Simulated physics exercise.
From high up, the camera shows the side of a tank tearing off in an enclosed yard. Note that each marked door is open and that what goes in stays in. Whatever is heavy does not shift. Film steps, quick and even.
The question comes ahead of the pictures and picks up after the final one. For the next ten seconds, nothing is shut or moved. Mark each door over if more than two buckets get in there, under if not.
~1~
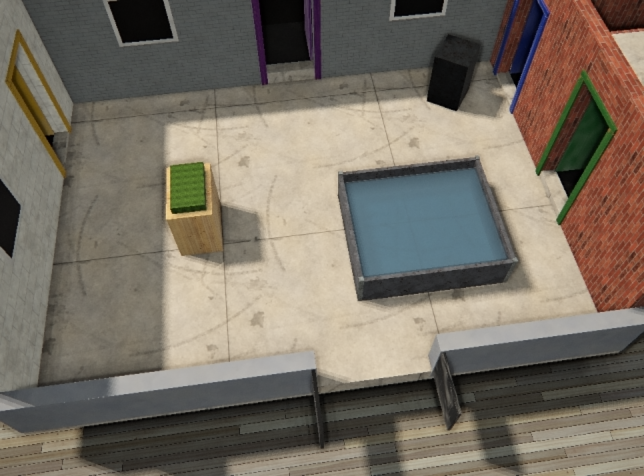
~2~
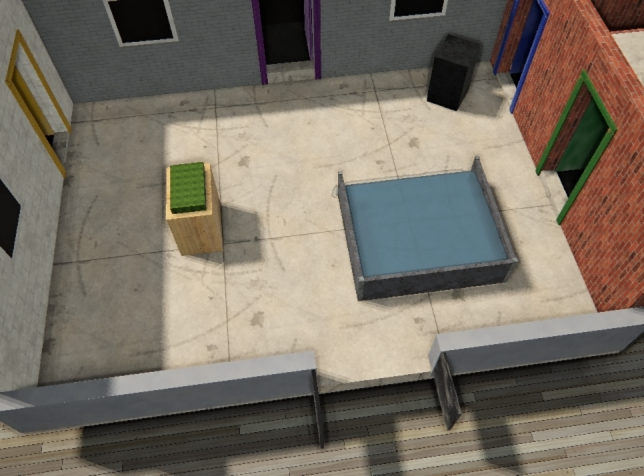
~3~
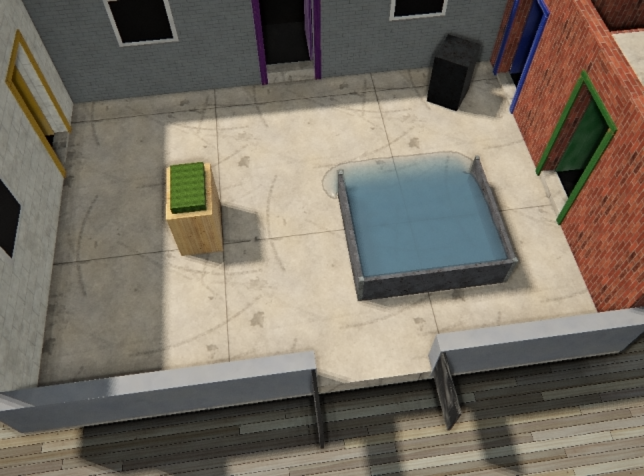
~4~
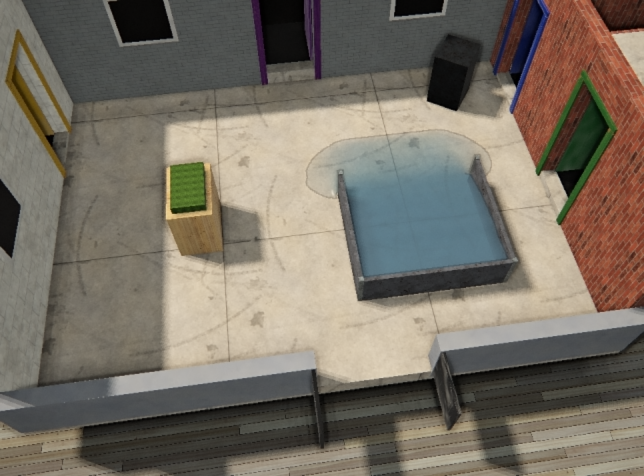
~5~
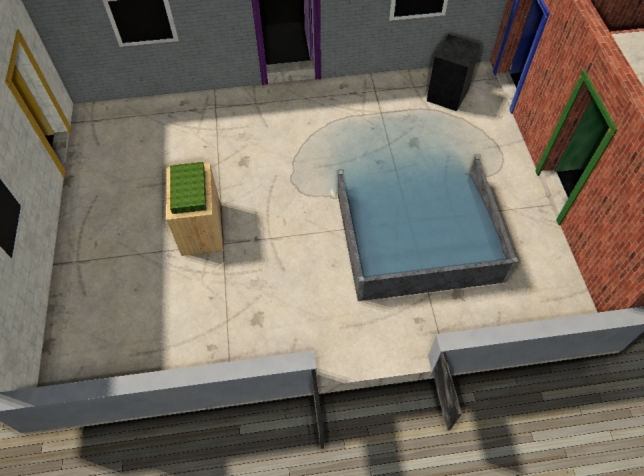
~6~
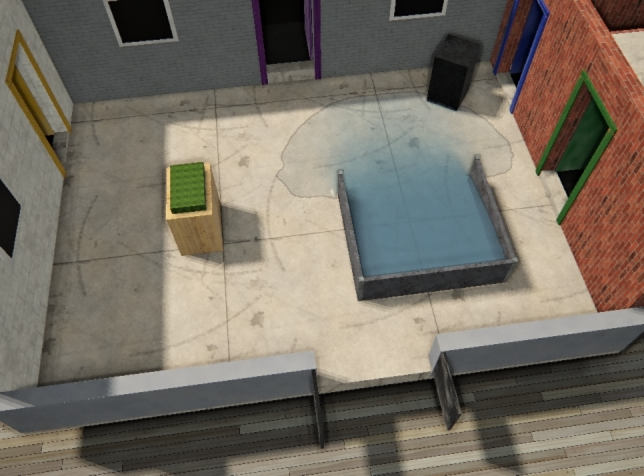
Purple door - under; green door - under; blue door - over; yellow door - over.
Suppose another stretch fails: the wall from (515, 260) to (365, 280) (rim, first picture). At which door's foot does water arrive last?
That would be the yellow one.
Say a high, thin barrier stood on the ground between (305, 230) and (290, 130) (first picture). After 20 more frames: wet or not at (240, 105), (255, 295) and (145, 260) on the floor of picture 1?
Taking the points in the order given, they are inundated, high and dry and high and dry.
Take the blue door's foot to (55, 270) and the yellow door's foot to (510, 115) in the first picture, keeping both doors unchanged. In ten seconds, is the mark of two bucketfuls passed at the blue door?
Observation - blue door ends up lower.
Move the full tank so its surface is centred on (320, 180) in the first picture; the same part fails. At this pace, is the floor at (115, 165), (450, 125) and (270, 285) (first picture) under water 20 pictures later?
Readings in order: Flood; flood; no flood.
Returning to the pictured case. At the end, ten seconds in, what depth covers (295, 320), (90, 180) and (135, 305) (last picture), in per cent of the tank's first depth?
Going in order, that's 10, 12 and 6 %.
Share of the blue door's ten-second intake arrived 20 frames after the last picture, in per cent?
It should be near 60 percent of the ten-second total.
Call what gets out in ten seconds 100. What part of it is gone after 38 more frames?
Log: Around 85 %, estimated.
A moment on, water covers 25 % of the floor; the purple door wet at the sill, nothing in, the green door not reached, the blue door wet at the sill, nothing in, the yellow door not reached.
Next, water covers 30 % of the floor; the purple door wet at the sill, nothing in, the green door not reached, the blue door under two buckets in, the yellow door not reached.
Then, water covers 40 % of the floor; the purple door wet at the sill, nothing in, the green door not reached, the blue door far over two buckets in, the yellow door not reached.
Later, water covers 70 % of the floor; the purple door wet at the sill, nothing in, the green door wet at the sill, nothing in, the blue door far over two buckets in, the yellow door over two buckets in.
In the end, water covers 95 % of the floor; the purple door wet at the sill, nothing in, the green door wet at the sill, nothing in, the blue door far over two buckets in, the yellow door over two buckets in.
